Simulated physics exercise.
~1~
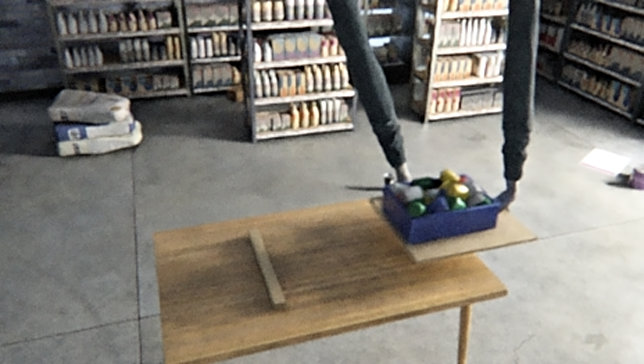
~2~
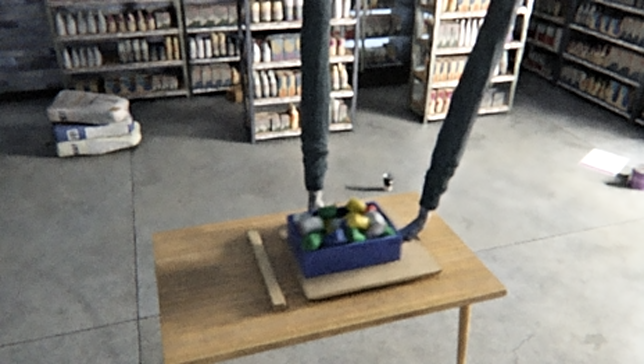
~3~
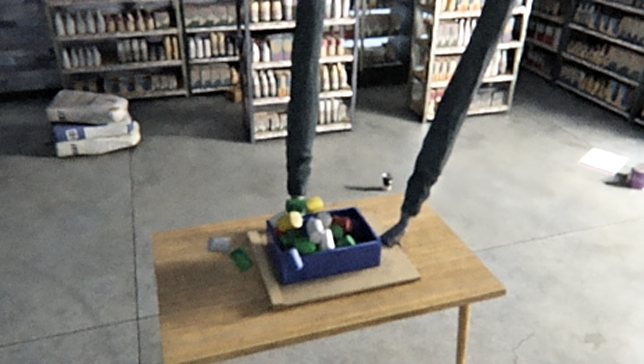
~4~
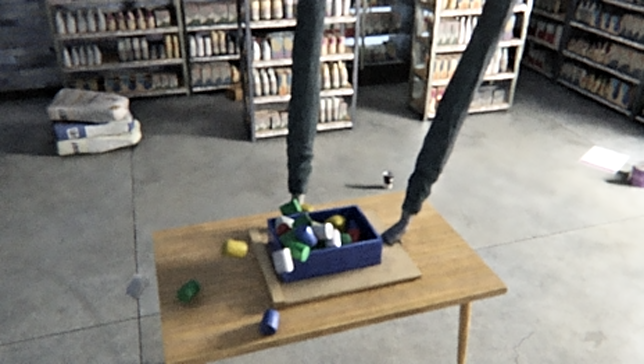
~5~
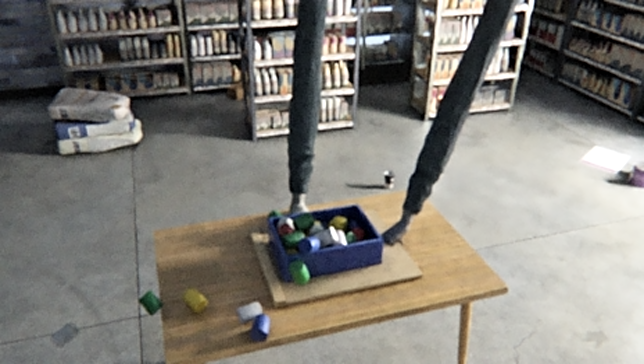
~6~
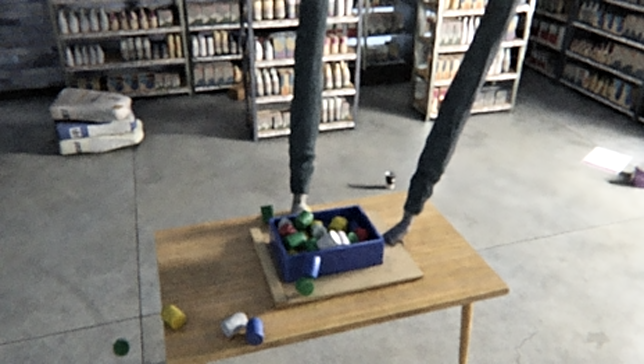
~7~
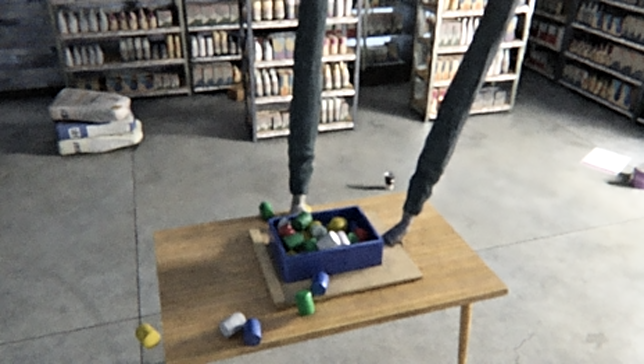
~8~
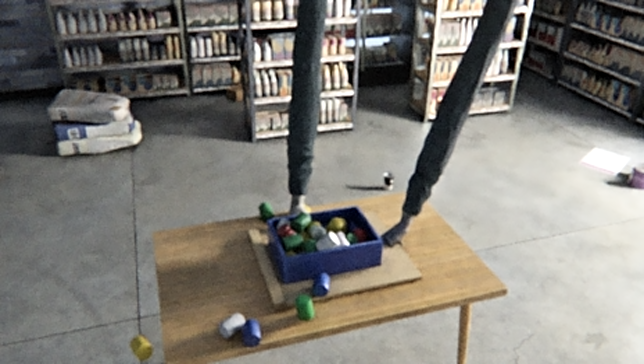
At the start, two dark-sleeved arms hold a blue crate heaped with colourful jars, on a board above the right side of a wooden table, with stocked shelves behind. The arms swing the crate down and left onto the tabletop, and it stops sharply near a wooden strip. The load lurches left, and several jars fly over the crate's edge. Green and yellow ones roll across the table and drop off its left side, while others tumble toward the front. Finally, the crate sits still under the hands, most jars inside, with blue, white and green ones resting on the table.
